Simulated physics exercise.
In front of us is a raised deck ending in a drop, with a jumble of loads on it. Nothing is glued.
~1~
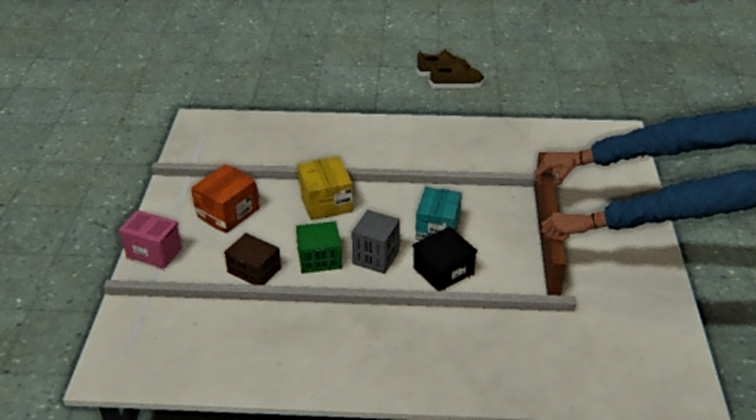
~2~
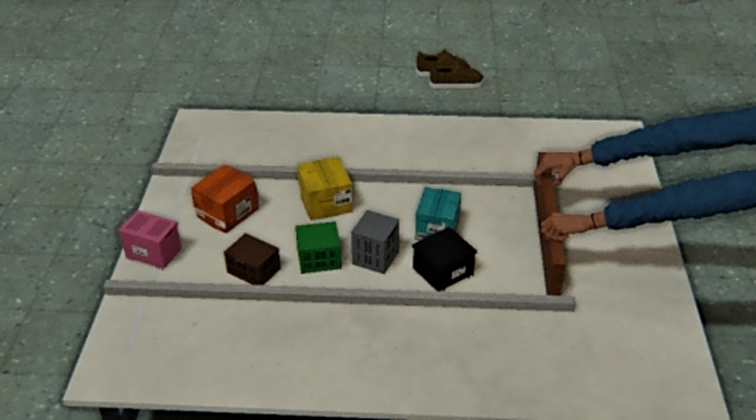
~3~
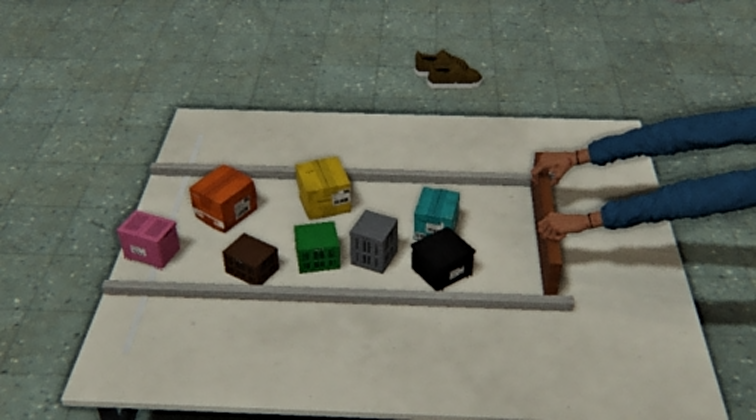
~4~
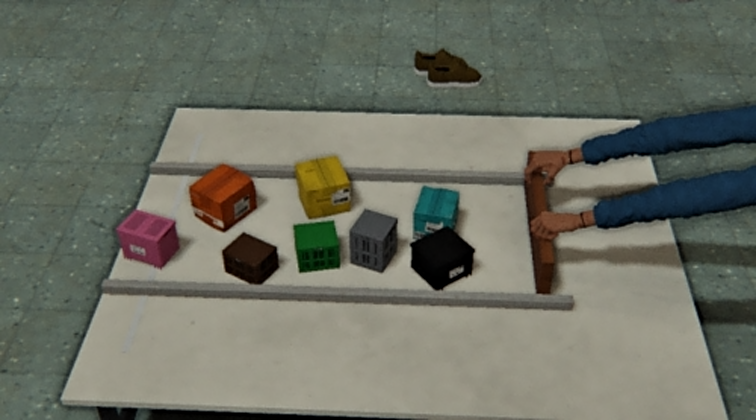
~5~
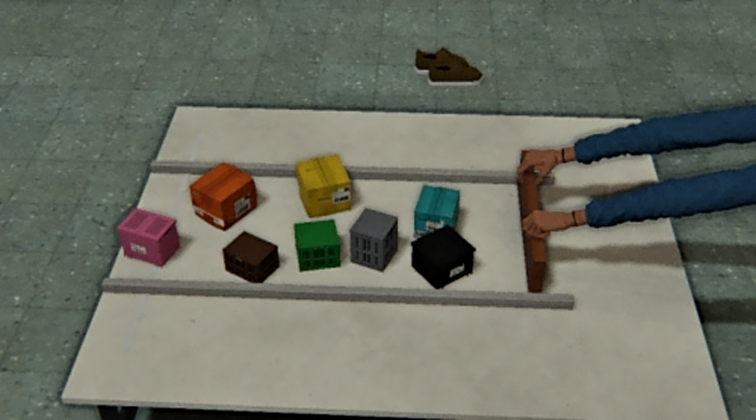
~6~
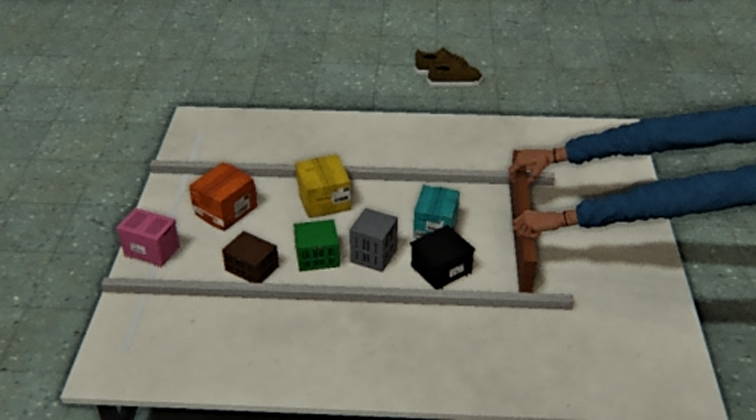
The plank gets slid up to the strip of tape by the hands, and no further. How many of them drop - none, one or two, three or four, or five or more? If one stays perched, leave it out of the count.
The count of those that drop is five or more.
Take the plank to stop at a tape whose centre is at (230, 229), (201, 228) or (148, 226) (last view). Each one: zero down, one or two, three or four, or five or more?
Either one or two, 3 or 4, at least five.
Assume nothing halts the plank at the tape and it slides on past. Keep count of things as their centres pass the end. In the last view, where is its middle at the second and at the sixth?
At (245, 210) for the second, at (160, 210) for the sixth.
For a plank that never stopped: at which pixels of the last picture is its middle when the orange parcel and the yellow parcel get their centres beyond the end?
Orange parcel: (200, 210); yellow parcel: (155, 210).
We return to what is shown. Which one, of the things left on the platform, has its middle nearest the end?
Foremost: The black tote.
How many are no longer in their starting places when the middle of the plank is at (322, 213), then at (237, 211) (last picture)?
At first I count 6, and then 8.
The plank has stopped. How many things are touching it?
At rest, 3 are in contact.
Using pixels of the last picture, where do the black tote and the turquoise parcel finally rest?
First (122, 251), then (152, 202).
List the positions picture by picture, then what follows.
In the first frame, pink tote (152, 240); orange parcel (226, 198); brown crate (253, 260); plank (549, 223); tape (171, 229).
In the second frame, orange parcel (226, 199); grey crate (376, 242).
In the third frame, brown crate (251, 260); plank (545, 222).
In the fourth frame, pink tote (149, 240); green crate (317, 247).
In the fifth frame, orange parcel (224, 196); turquoise parcel (437, 214).
In the sixth frame, pink tote (149, 238); orange parcel (224, 196); brown crate (251, 258); plank (522, 220); tape (168, 227).
Soon after, none off yet; pink tote at rest near (149, 238); orange parcel at rest near (224, 196); brown crate at rest near (251, 258).
Then, none off yet; pink tote at rest near (149, 238); orange parcel at rest near (224, 196); brown crate moved about its own width near (191, 259).
Further on, one off so far; pink tote falling near (97, 258); orange parcel moved about its own width near (168, 197); brown crate moved well along near (103, 256).
At rest, the number that fall off is five or more; fallen, grey crate, green crate, brown crate, orange parcel and pink tote.
